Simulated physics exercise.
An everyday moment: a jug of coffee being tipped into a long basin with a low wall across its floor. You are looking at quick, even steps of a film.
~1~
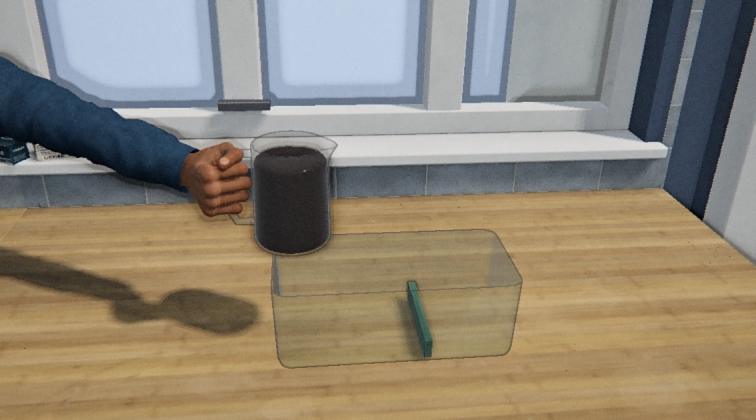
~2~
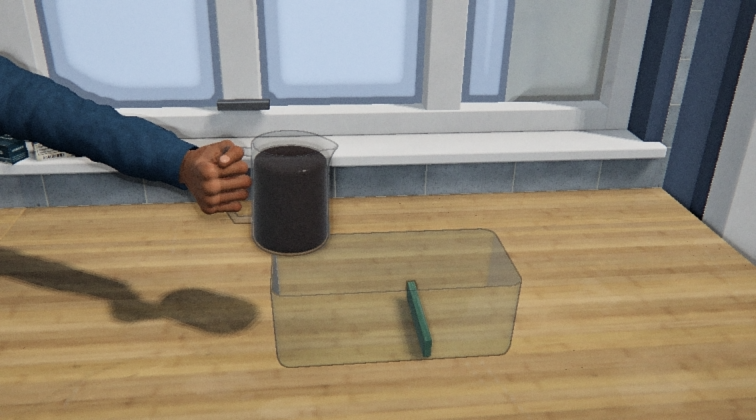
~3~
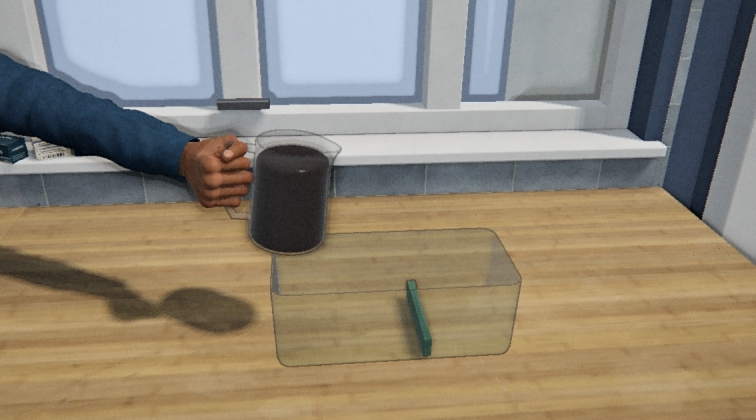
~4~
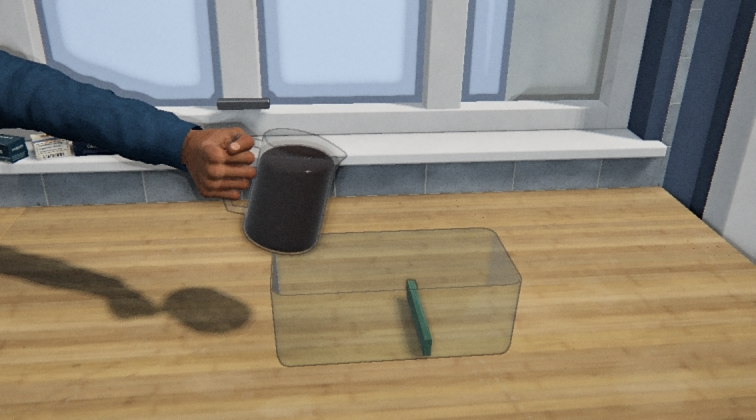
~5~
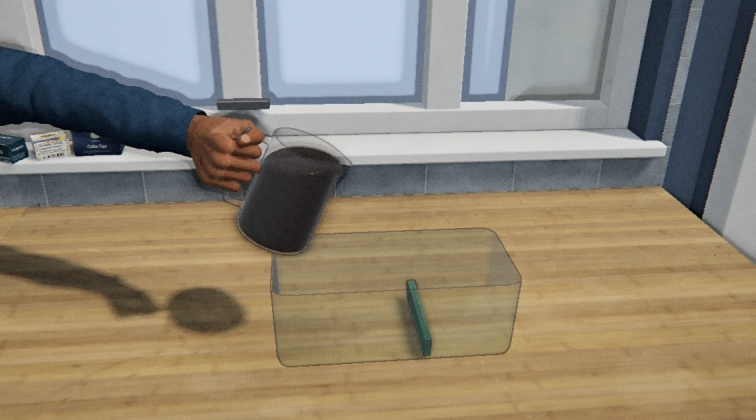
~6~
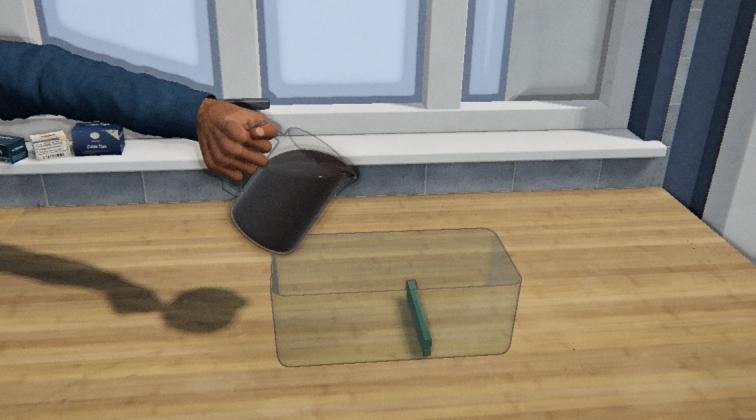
A jug of dark coffee, gripped by a hand in a blue sleeve, stands nearly upright above the left end of a long, clear basin with a low green wall across its floor. The hand then tilts it steadily rightward, and the coffee shifts toward the spout while the basin stays still and empty.
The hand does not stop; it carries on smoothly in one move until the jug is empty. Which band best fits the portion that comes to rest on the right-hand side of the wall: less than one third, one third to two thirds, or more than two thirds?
It is less than one third.
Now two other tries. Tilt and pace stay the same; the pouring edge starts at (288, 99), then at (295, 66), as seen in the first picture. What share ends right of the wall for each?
One after the other: 20 %, 15 %.
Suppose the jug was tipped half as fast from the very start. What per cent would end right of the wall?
Something like 15 in a hundred.
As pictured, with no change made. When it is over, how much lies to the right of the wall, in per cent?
Roughly 15 percent of it.
A moment on, the jug is tipped right over and 64 per cent is still to pour, 18 is left of the wall and 0 right of it.
Next, the jug is tipped right over and 17 per cent is still to pour, 66 is left of the wall and 3 right of it.
Then the jug is tipped right over and 2 per cent is still to pour, 78 is left of the wall and 10 right of it.
Later the jug is tipped right over and 0 per cent is still to pour, 81 is left of the wall and 13 right of it.
In the end 81 per cent lies left of the wall, 14 right of it and 6 outside.
